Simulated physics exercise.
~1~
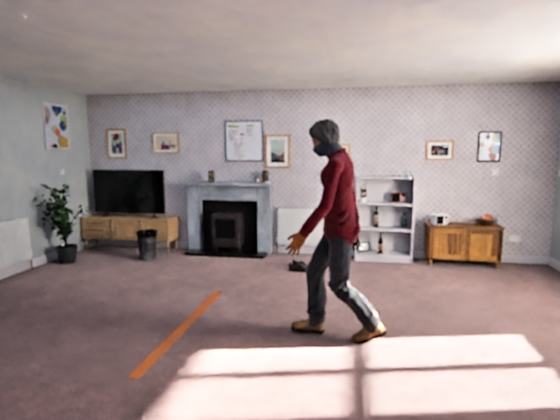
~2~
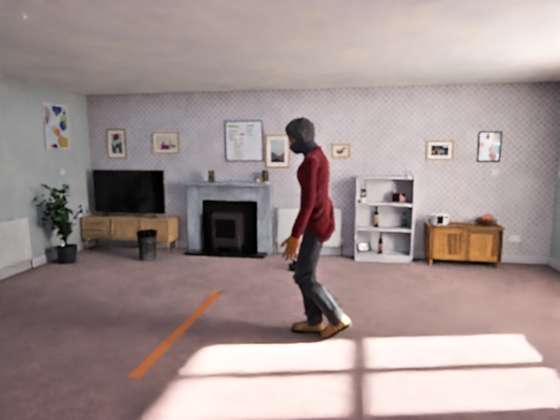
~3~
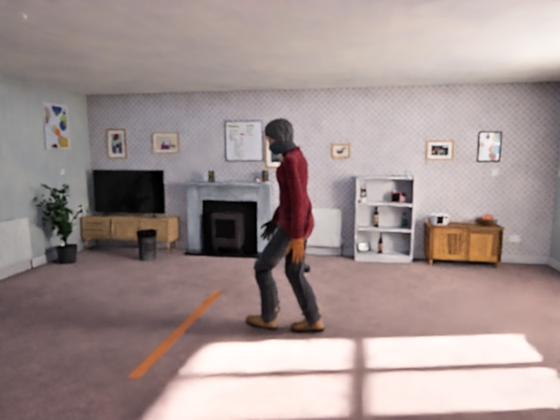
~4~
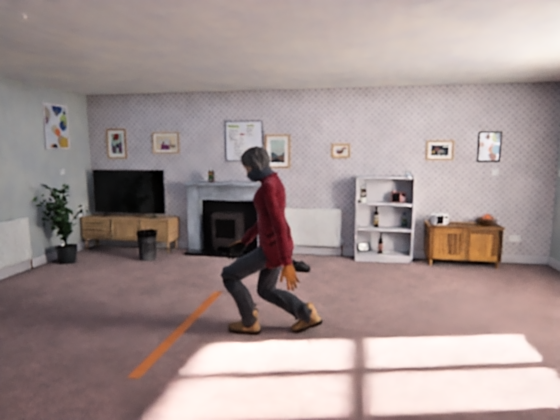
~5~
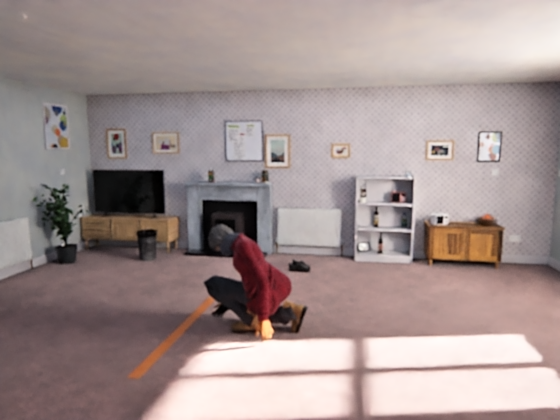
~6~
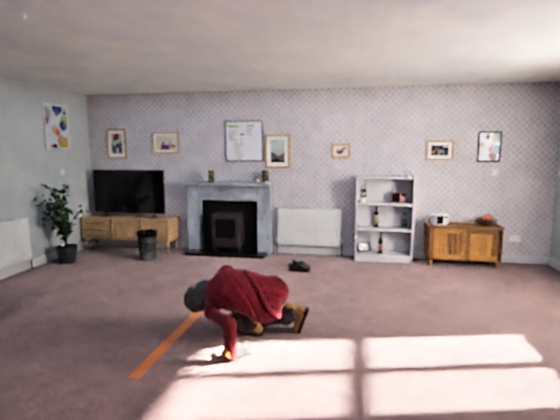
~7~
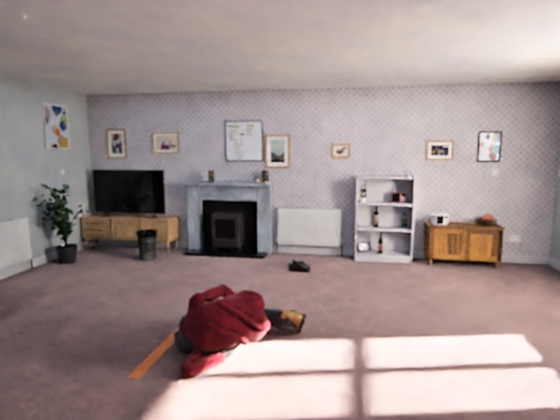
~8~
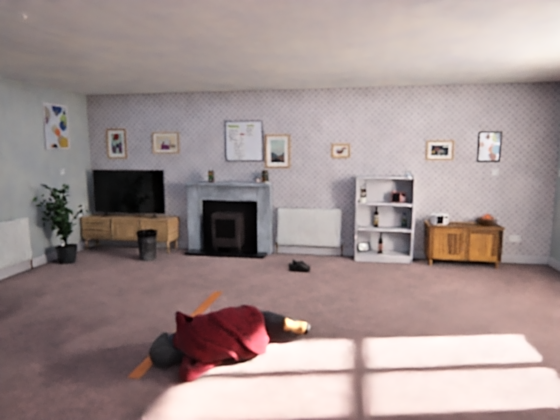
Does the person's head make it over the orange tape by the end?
No, the person's head comes to rest just before the orange tape and does not get over it.
